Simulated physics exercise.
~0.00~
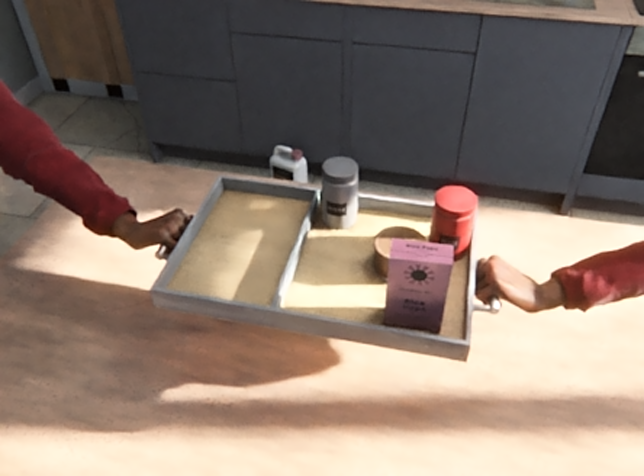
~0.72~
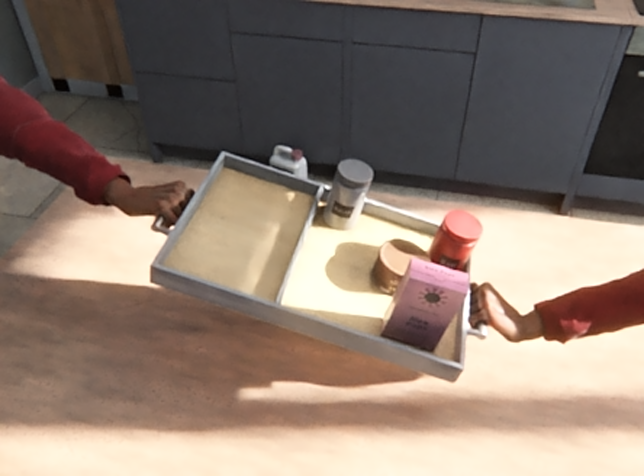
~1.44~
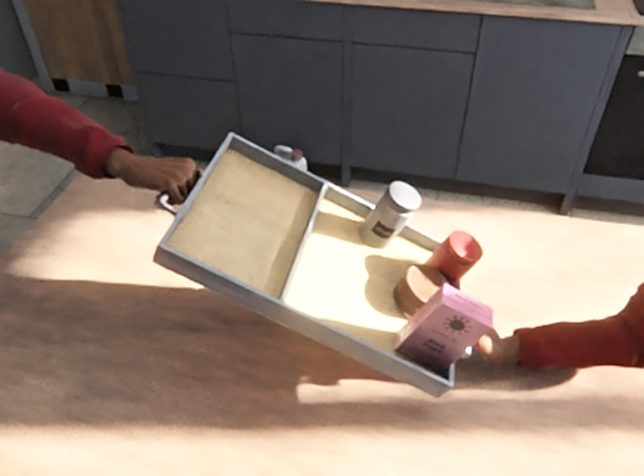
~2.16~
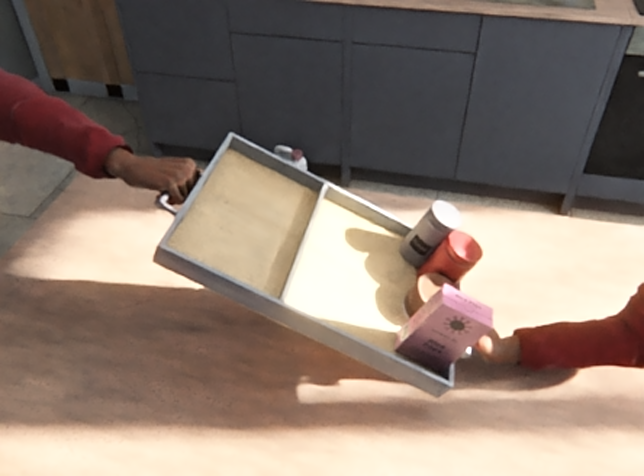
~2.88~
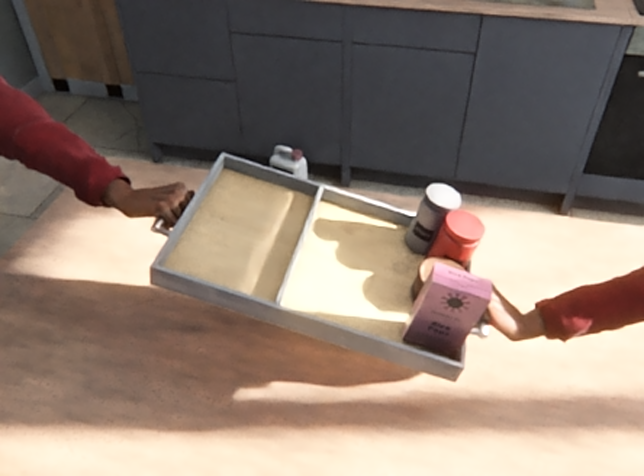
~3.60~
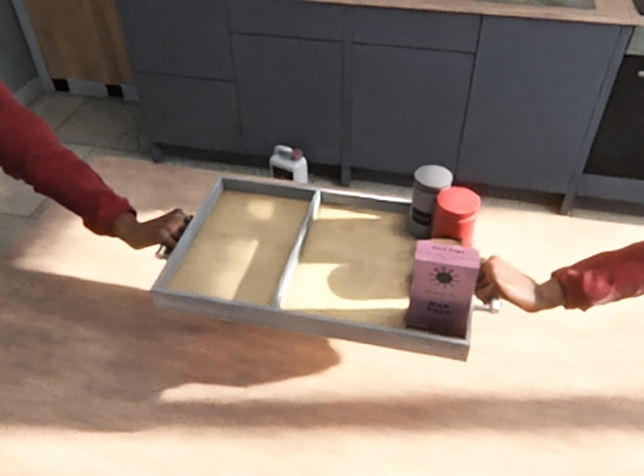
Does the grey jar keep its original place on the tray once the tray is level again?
No, it slides to the right while the tray is tipped and ends upright beside the red jar.
